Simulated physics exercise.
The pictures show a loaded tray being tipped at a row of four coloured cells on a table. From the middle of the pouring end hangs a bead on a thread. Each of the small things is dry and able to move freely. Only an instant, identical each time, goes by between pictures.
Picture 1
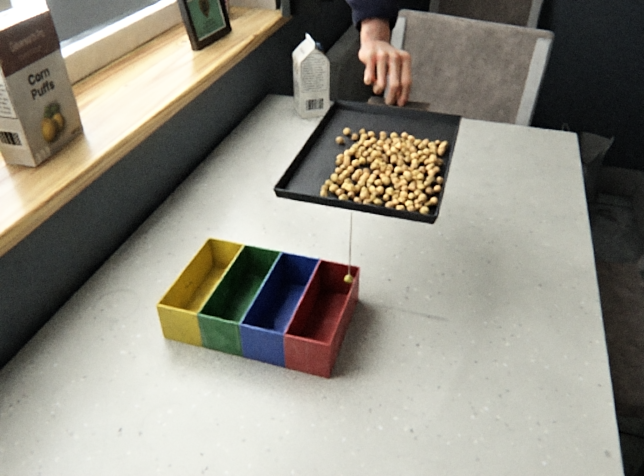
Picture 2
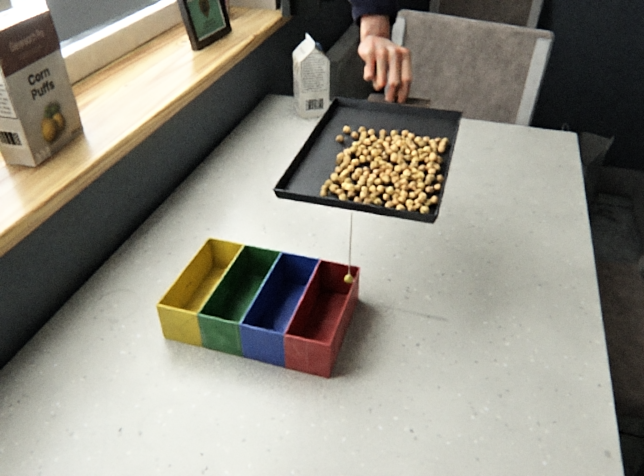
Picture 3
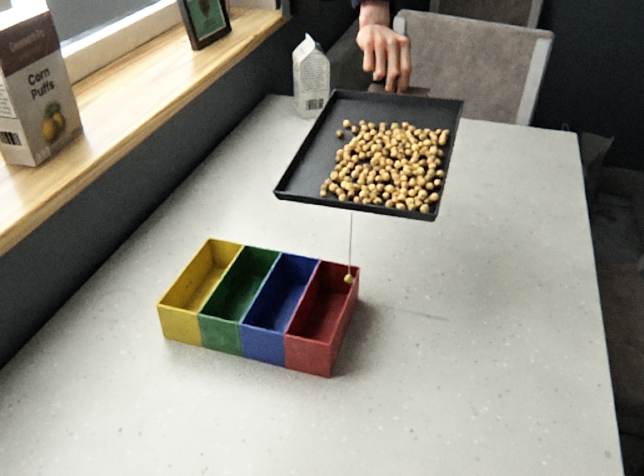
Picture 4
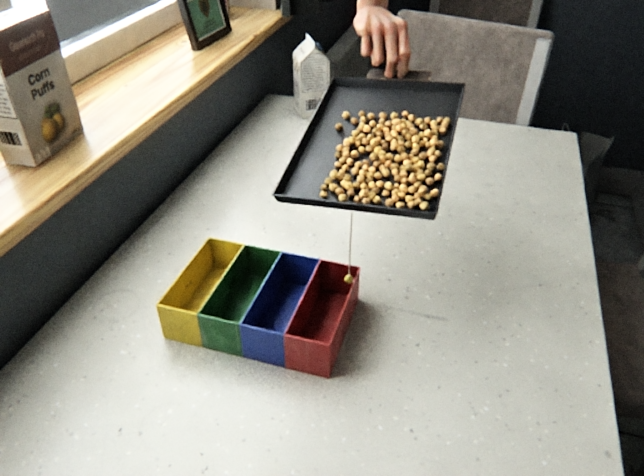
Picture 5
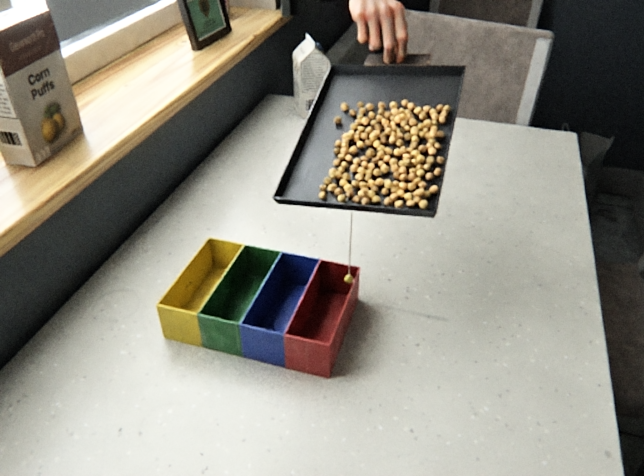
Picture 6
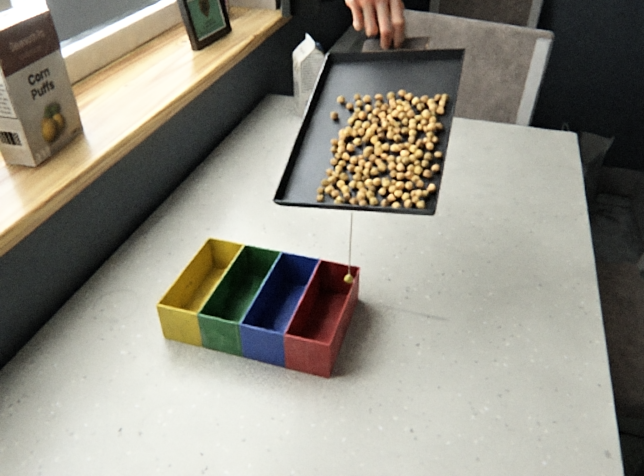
A hand raising the far end of a black tray of chickpeas, tilting it toward four coloured cells on a table.
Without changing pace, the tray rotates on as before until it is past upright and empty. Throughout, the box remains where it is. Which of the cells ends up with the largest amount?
The blue cell ends up with the largest amount.
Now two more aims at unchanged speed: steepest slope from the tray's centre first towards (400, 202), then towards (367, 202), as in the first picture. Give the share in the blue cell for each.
That comes to 0 per cent the first time and 20 per cent the second.
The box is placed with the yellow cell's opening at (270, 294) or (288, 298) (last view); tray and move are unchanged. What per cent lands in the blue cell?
It comes to near 10 per cent the first time and near 0 per cent the second time.
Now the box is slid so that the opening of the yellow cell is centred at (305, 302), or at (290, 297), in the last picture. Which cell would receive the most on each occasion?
The yellow one, and then yellow.
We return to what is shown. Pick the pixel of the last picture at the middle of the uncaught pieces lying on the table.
Estimate: About (355, 387).
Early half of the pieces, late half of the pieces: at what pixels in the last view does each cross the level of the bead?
Near (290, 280) and later near (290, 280).
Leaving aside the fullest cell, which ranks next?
That would be the red cell.
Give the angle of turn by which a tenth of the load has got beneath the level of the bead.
Roughly 75 degrees at that moment.
Just after the last frame, tray tipped steeply; almost all on the tray; just a few in the red cell; just a few in the blue cell; just a few in the green cell; about a tenth falling or outside the box.
A moment on, tray tipped past a quarter turn; roughly a quarter on the tray; roughly a quarter in the blue cell; about a tenth in the red cell; about a tenth in the green cell; roughly a quarter falling or outside the box.
Further on, tray tipped past a quarter turn; roughly half in the blue cell; roughly a quarter in the red cell; about a tenth in the green cell; about a tenth falling or outside the box.
When it is over, tray tipped past a quarter turn; roughly half in the blue cell; roughly a quarter in the red cell; about a tenth in the green cell; not one in the yellow cell; about a tenth outside the box.
